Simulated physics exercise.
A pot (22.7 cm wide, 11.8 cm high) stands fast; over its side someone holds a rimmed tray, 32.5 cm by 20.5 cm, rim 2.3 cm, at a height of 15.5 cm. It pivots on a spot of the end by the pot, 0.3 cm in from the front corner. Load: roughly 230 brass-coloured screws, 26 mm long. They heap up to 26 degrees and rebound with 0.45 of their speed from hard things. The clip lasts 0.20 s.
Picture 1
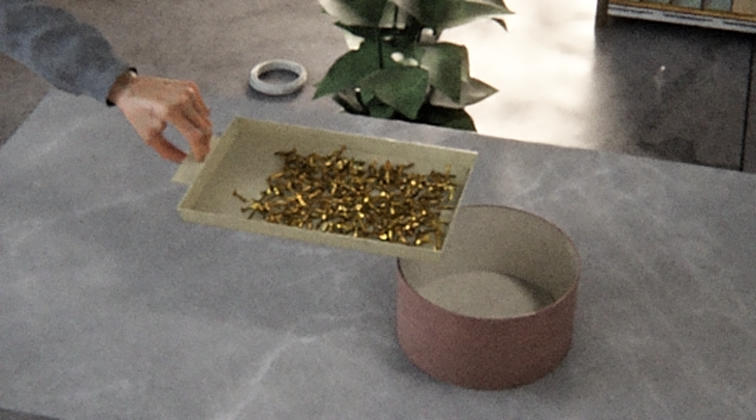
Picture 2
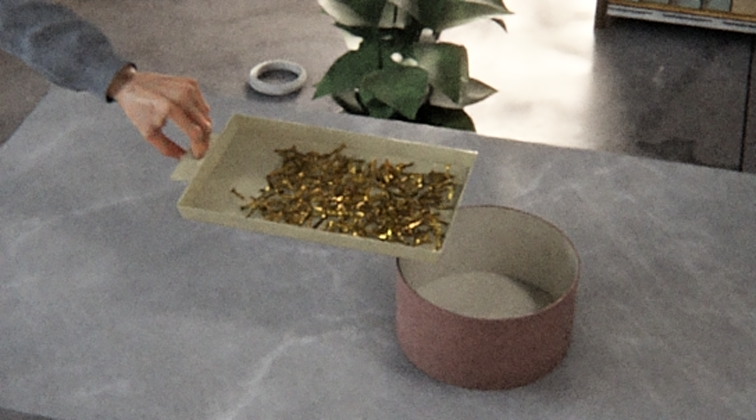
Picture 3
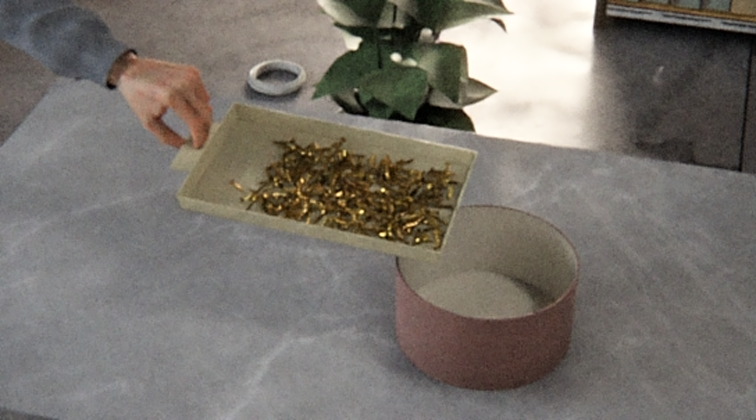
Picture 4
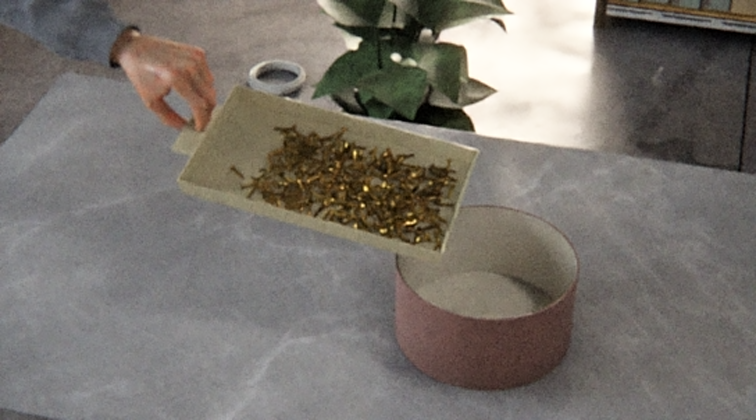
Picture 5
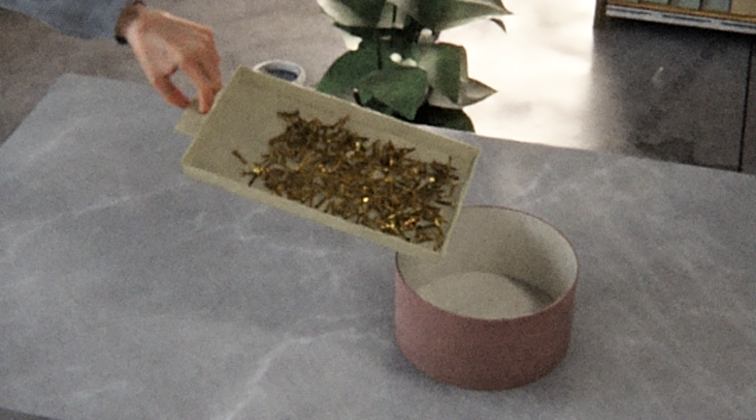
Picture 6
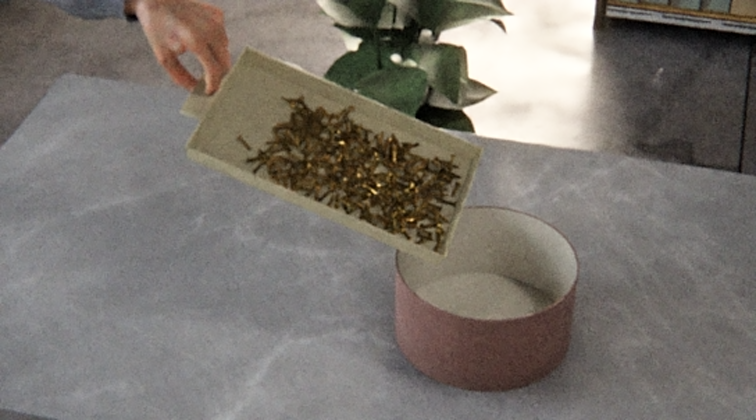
A hand tilts a tray of brass-coloured screws steadily, raising its left end beside a round pot.
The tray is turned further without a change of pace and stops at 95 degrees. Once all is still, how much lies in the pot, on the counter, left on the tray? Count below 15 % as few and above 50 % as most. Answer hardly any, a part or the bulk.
Pot: The bulk, counter: Hardly any, tray: Hardly any.
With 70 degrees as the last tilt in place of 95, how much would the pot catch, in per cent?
Then about 80 per cent.
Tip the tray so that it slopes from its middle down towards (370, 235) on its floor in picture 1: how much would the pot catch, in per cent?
About 30 per cent.
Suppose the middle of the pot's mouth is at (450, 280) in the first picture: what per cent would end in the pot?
Some 80 per cent.
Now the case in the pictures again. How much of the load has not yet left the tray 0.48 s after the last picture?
Some 55 per cent of the load.
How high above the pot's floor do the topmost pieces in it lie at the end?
Roughly 3.0 cm.
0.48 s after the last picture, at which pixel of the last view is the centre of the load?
Near (487, 242).
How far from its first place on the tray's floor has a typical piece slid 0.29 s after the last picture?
About 6 cm.
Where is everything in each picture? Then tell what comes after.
The first picture shows tray tilt 0 degrees, front corners at (183, 207) and (438, 249); middle of the pieces at (356, 194); pot at (489, 259).
The second picture shows tray tilt 1 degrees, front corners at (182, 204) and (438, 249); middle of the pieces at (356, 193).
The third picture shows tray tilt 4 degrees, front corners at (182, 194) and (438, 249), lowest corner right front; middle of the pieces at (355, 189).
The fourth picture shows tray tilt 8 degrees, front corners at (183, 179) and (439, 250), lowest corner right front; middle of the pieces at (356, 182).
The fifth picture shows tray tilt 14 degrees, front corners at (187, 161) and (440, 251), lowest corner right front; middle of the pieces at (358, 174).
The sixth picture shows tray tilt 19 degrees, front corners at (192, 145) and (442, 252), lowest corner right front; middle of the pieces at (362, 167); pot at (487, 260).
Then, 0.29 s after the last picture, tilt 56 degrees; the tray holds 100 %, the pot 0 %.
Then, 0.48 s after the last picture, tilt 81 degrees; the tray holds 55 %, the pot 15 %.
Then, 0.79 s after the last picture, tilt 95 degrees; the tray holds 0 %, the pot 95 %.
In the end, pot 100 %, counter 0 %, tray 0 %.
